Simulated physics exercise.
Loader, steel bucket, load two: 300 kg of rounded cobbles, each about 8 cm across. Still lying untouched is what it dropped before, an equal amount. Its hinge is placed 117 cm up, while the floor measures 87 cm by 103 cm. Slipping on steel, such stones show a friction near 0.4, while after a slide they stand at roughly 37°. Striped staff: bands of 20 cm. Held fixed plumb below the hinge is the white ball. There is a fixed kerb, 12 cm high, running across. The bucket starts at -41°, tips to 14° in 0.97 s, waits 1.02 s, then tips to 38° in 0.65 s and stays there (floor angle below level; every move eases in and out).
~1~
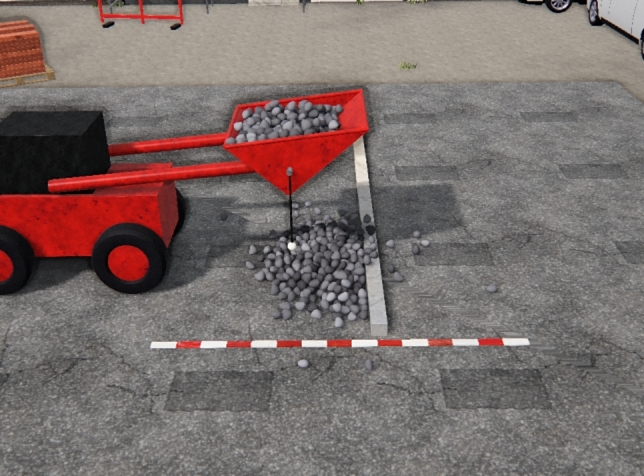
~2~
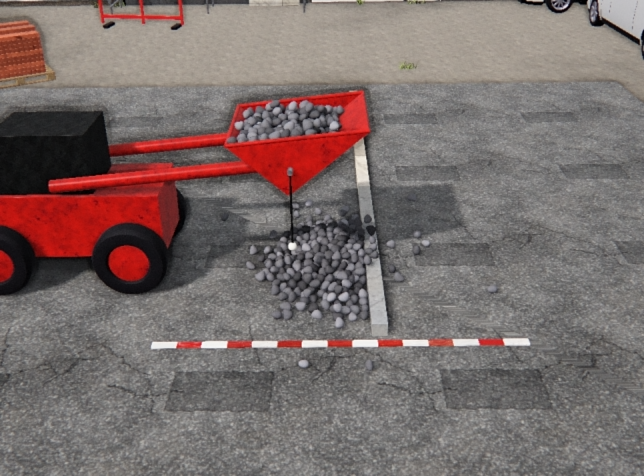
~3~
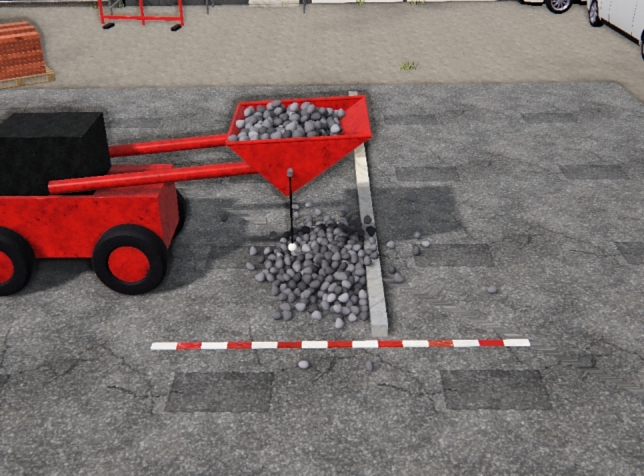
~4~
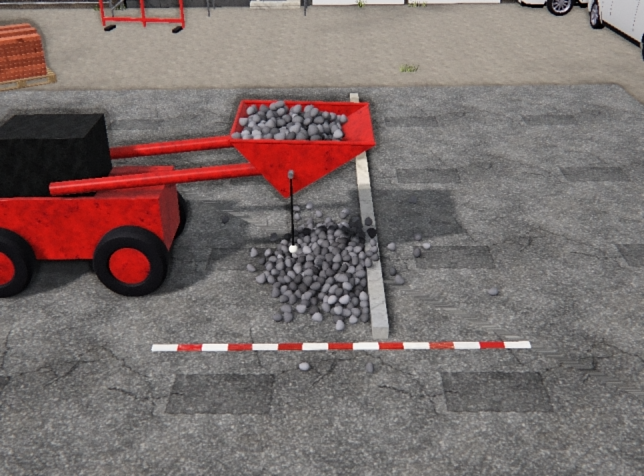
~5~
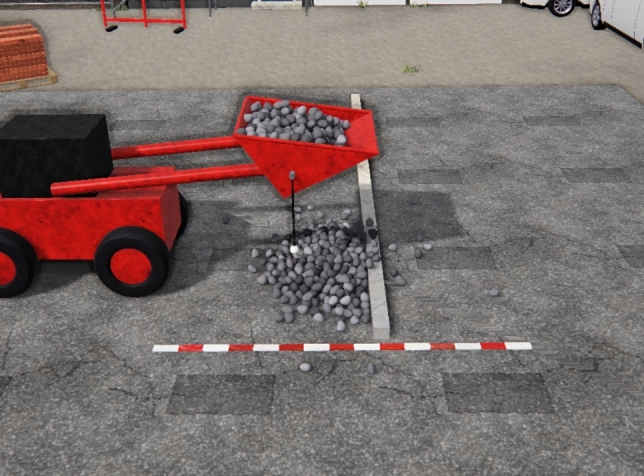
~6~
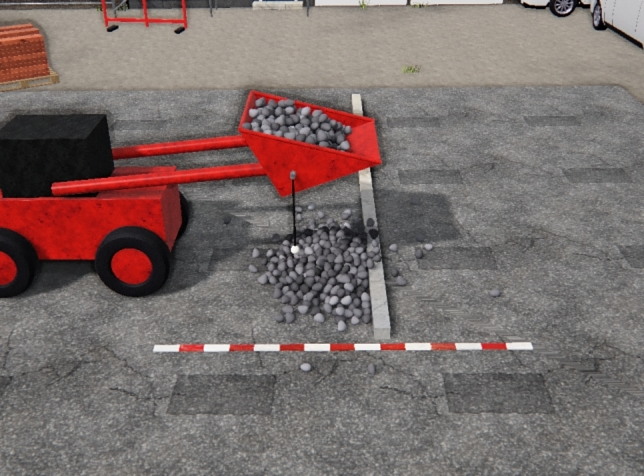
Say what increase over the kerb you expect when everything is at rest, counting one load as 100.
Some 85 per cent is added.
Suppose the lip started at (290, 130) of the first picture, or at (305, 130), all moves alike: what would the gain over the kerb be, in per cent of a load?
Case one about 5 %, case two about 15 %.
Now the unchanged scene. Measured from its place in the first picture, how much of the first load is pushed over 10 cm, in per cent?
0 per cent.
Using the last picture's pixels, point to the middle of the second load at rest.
Roughly at pixel (408, 258).
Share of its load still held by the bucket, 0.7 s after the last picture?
Around 100 in a hundred.
Then, 0.3 s after the last picture the floor is at 6°; in per cent of one load, 100 in the bucket, 98 on this side of the kerb, 2 over the kerb; the foremost stones are at (421, 252).
Then, 0.7 s after the last picture the floor is at 14°; in per cent of one load, 99 in the bucket, 98 on this side of the kerb, 2 over the kerb; the foremost stones are at (421, 252).
Then, 2.7 s after the last picture the floor is at 38°; in per cent of one load, 0 in the bucket, 120 on this side of the kerb, 80 over the kerb; the foremost stones are at (520, 263).
Then, 5.3 s after the last picture the floor is at 38°; in per cent of one load, 0 in the bucket, 113 on this side of the kerb, 87 over the kerb; the foremost stones are at (520, 263). Net gain over the kerb, 85.
